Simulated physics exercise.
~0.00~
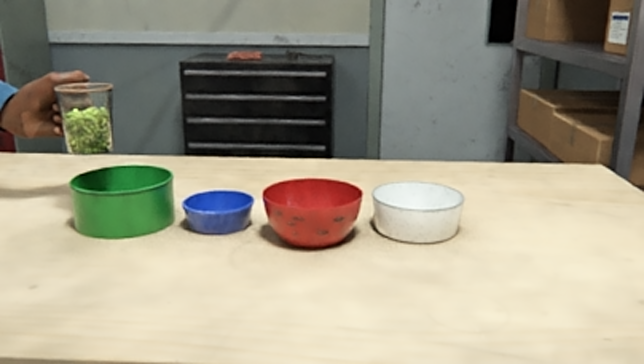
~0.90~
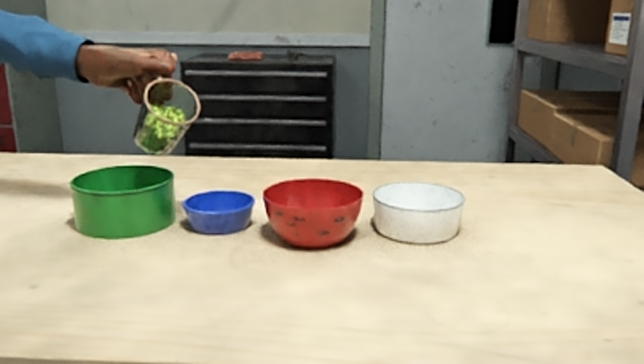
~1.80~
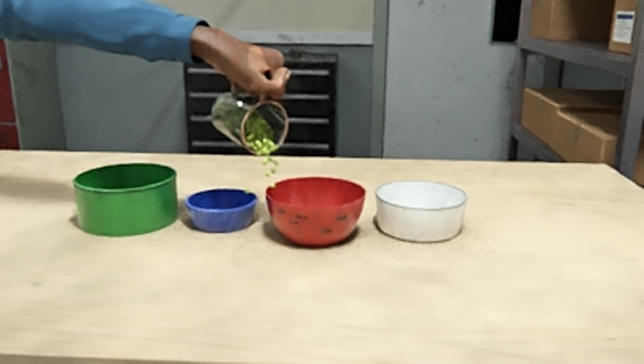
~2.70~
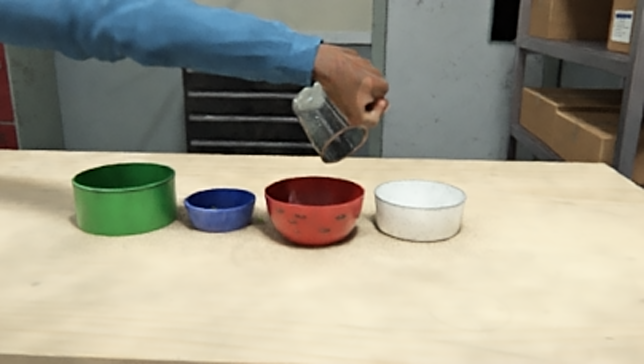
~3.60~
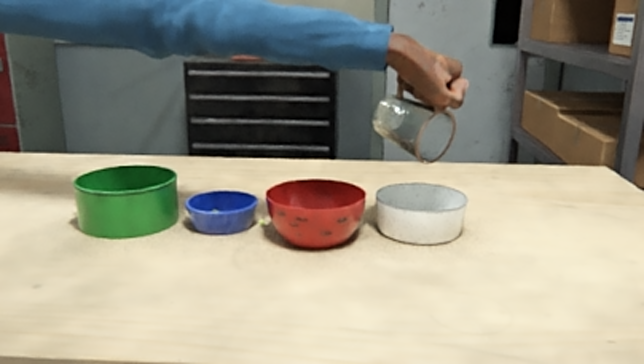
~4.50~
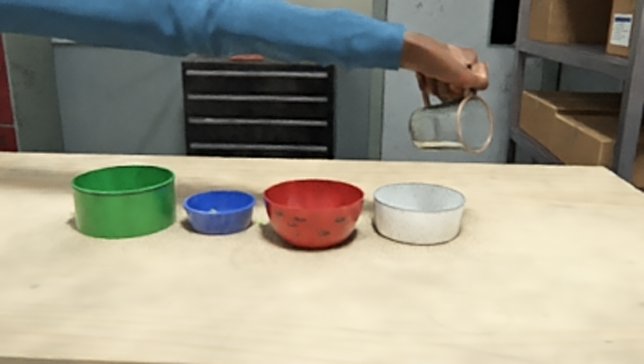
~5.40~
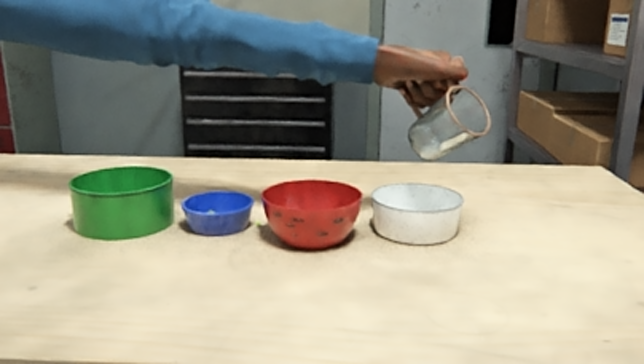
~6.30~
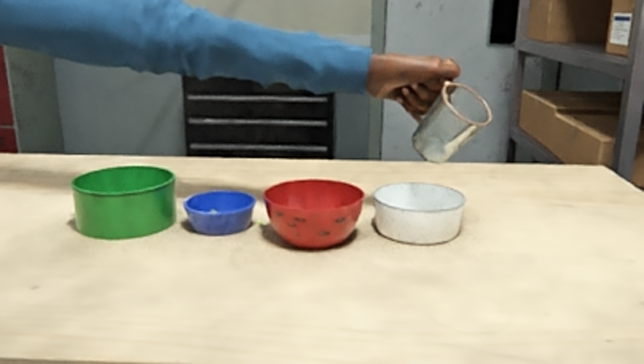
At first, a hand at the left holds a clear cup of small green peas beside a green pot, with a blue dish, a red bowl and a white dish lined up to its right on a pale table. The arm carries the cup rightward, tilting it above the row. Near the red bowl, the peas stream down into it. The cup tips further until its mouth points downward and it looks empty. Still moving right, it passes over the white dish, then gradually turns back. Finally, the hand holds the empty cup, still leaning, above the white dish.
